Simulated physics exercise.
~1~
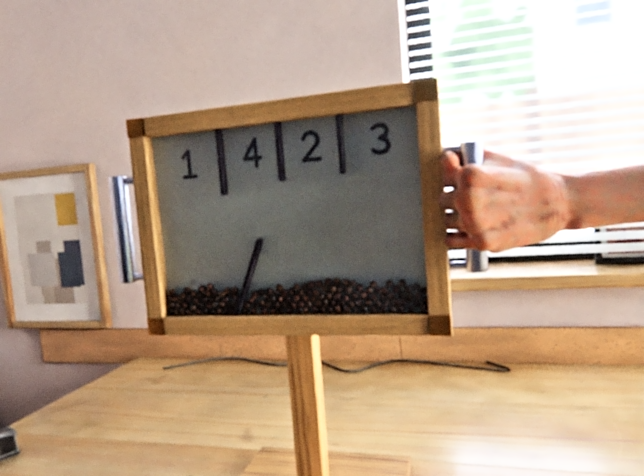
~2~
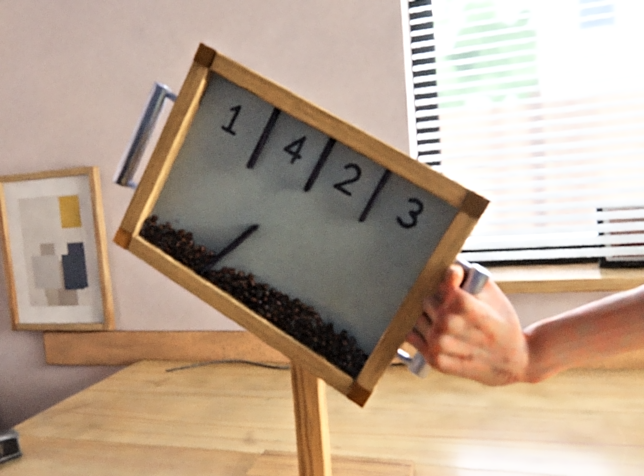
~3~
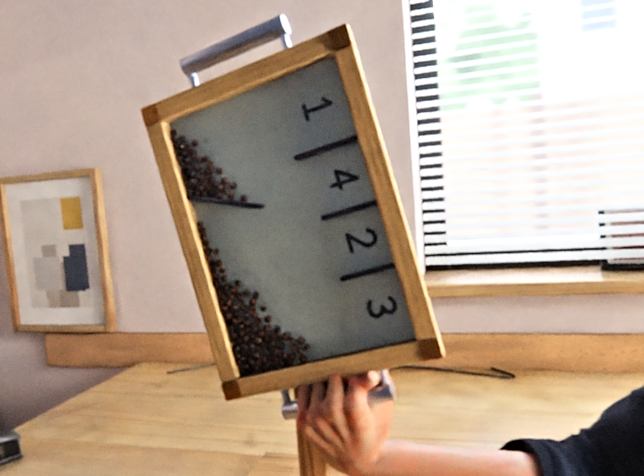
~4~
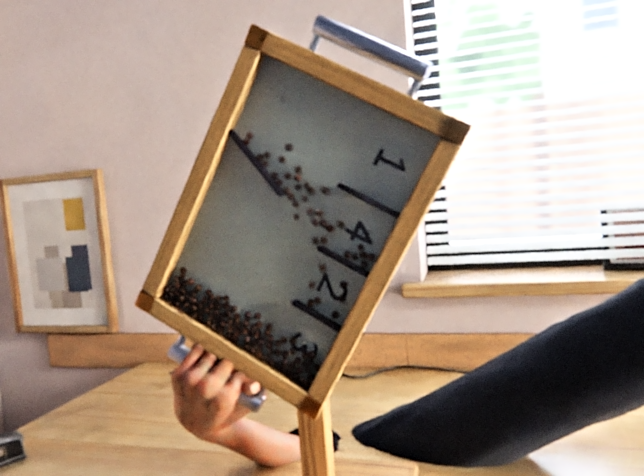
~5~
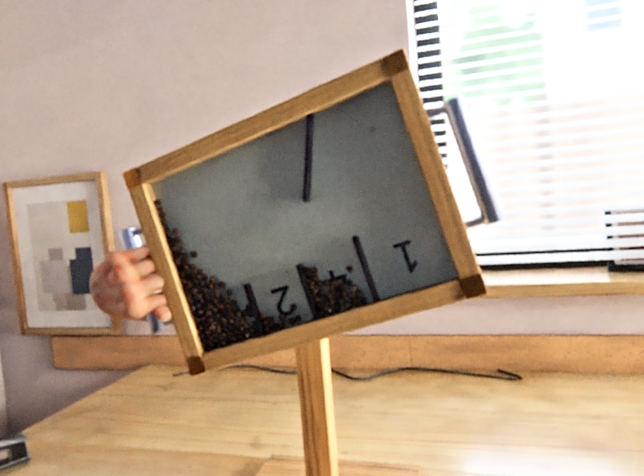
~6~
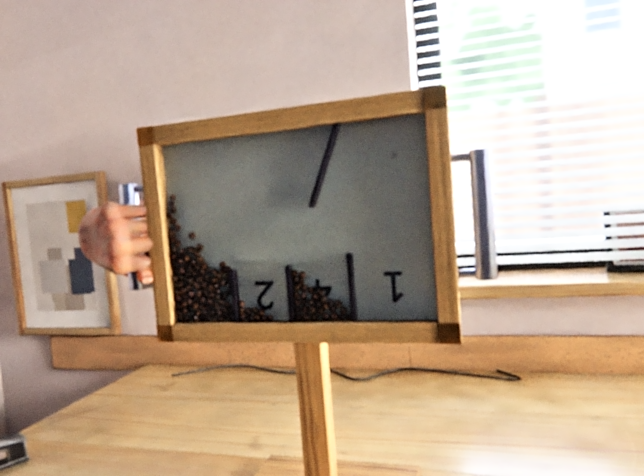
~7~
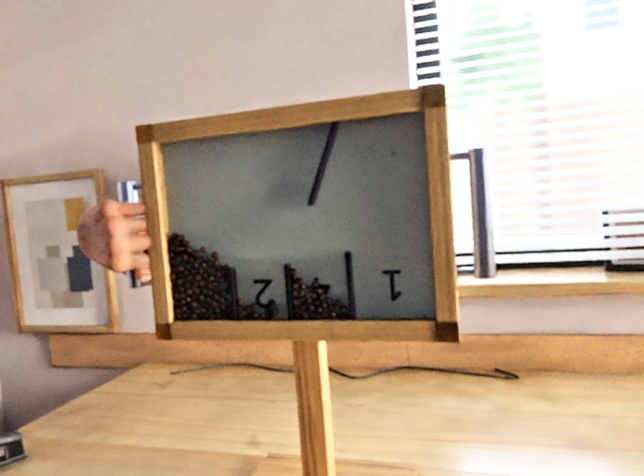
A hand turned a wooden-framed case of dark beads clockwise on its stand until it was upside down, sending the beads sliding and tumbling into the numbered pockets, where most settled in a heap at the left while pocket one stayed empty.
